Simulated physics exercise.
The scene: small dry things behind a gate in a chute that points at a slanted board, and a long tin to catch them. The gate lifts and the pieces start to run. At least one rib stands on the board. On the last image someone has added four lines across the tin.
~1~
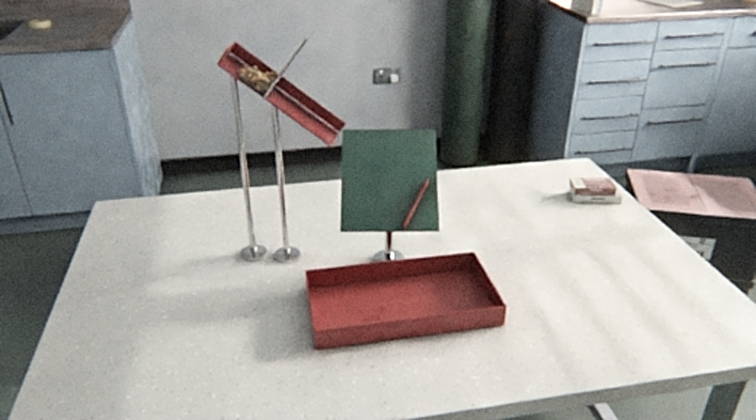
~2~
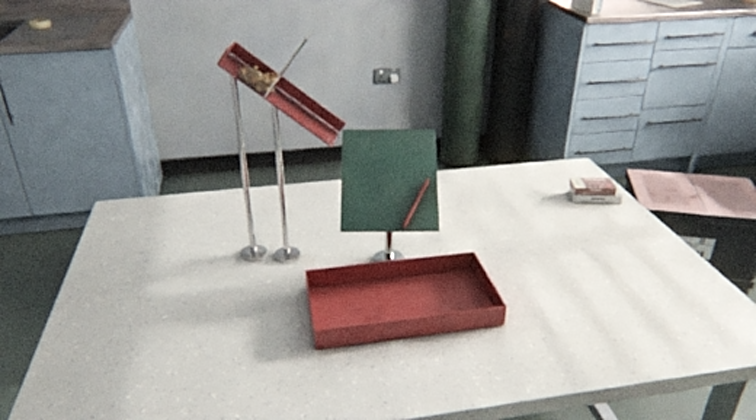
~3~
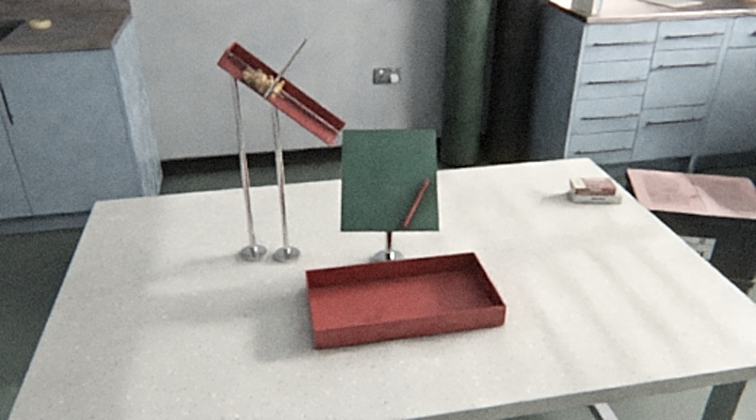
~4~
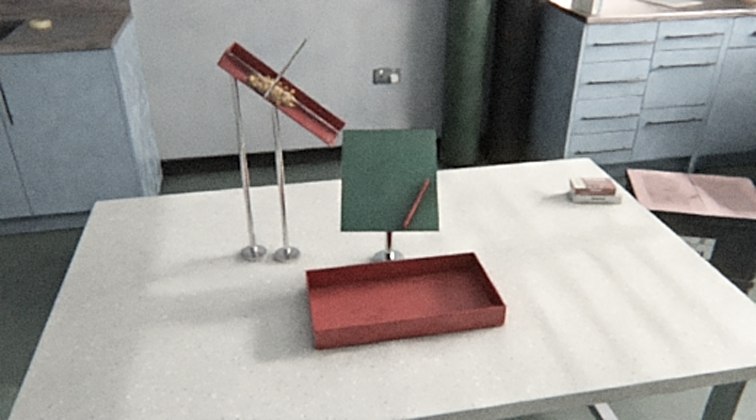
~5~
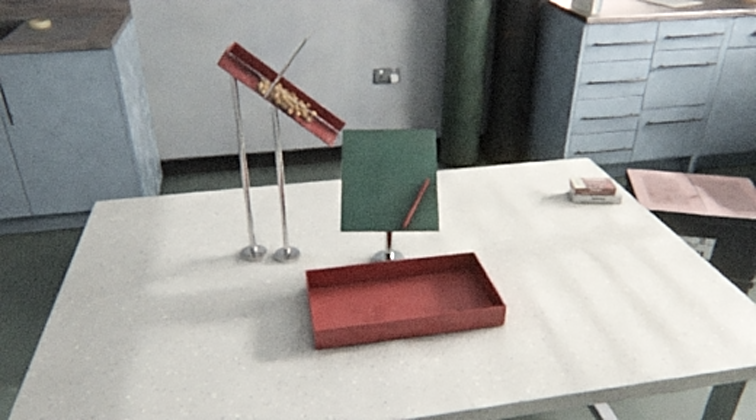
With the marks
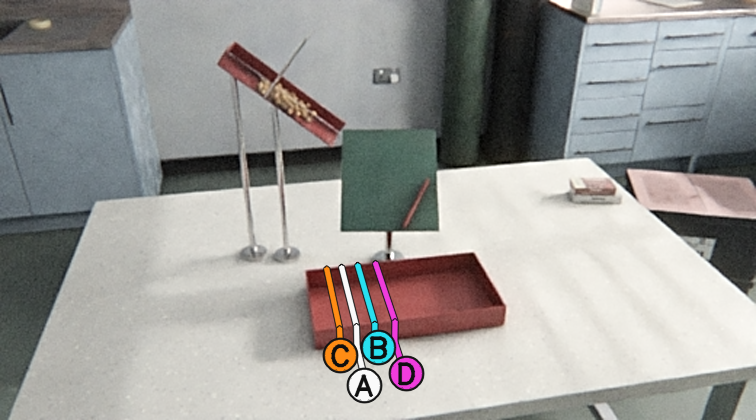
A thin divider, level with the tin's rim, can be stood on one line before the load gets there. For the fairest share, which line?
D is best.
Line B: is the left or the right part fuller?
More lands on the right.
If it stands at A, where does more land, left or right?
The right side.
On the marked copy, line A crosses the front rim at (356, 325); line B crosses the front rim at (374, 323); line C crosses the front rim at (339, 327); line D crosses the front rim at (394, 320).
With A, of what is caught, a small share on the left of the divider, all but a few on the right.
With B, of what is caught, a small share on the left of the divider, all but a few on the right.
With C, of what is caught, only a few on the left of the divider, all but a few on the right.
With D, of what is caught, close to a third on the left of the divider, close to two thirds on the right.
